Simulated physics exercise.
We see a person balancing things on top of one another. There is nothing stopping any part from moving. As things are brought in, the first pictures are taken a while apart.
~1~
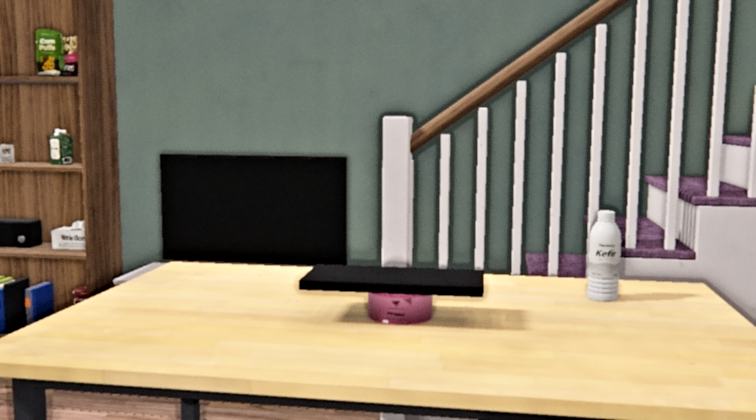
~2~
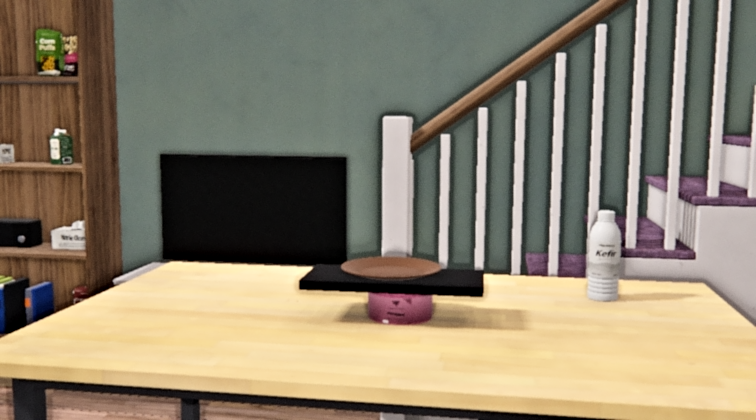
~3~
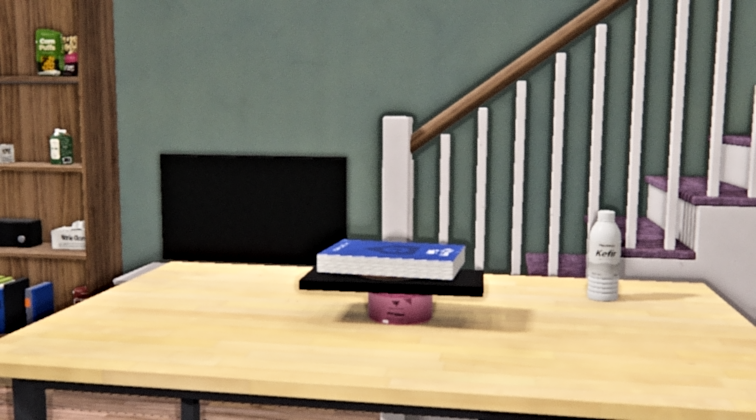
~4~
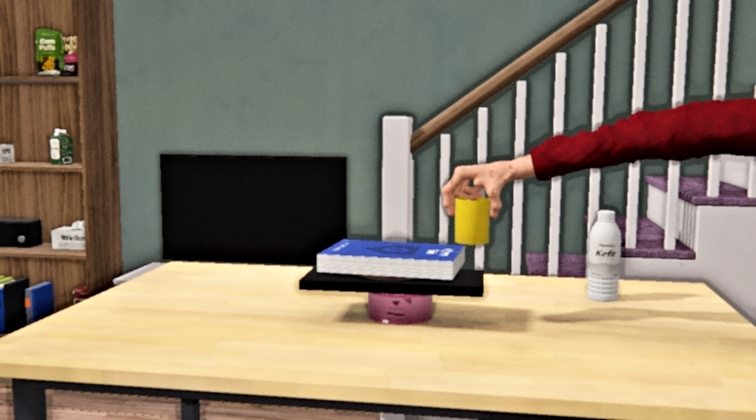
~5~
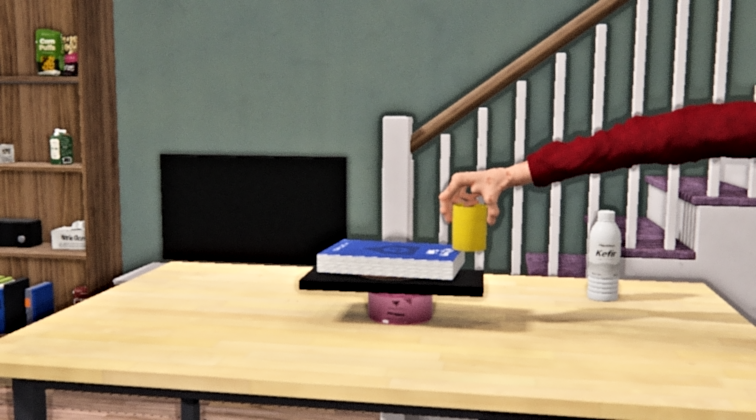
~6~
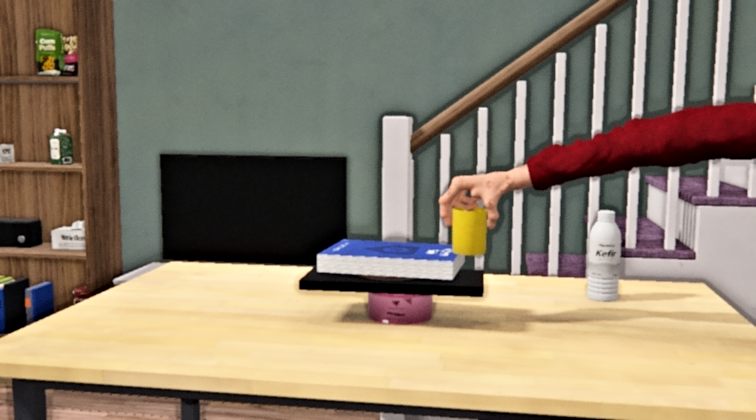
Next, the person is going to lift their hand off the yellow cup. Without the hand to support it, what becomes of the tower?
Not safe.
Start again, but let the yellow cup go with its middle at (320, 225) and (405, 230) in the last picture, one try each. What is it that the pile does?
On the first go it collapses, and on the second it remains standing.
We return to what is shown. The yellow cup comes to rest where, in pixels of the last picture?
About (566, 307).
Then, 0.30 s on from there, yellow cup now fallen.
Then, 0.50 s on from there, things are still on the move.
Then, 1.10 s on from there, nothing new.
In the end, fallen, yellow cup; the other 5 unmoved. At the end, from the last picture's camera, yellow cup near (566, 307). The pile loses its balance.
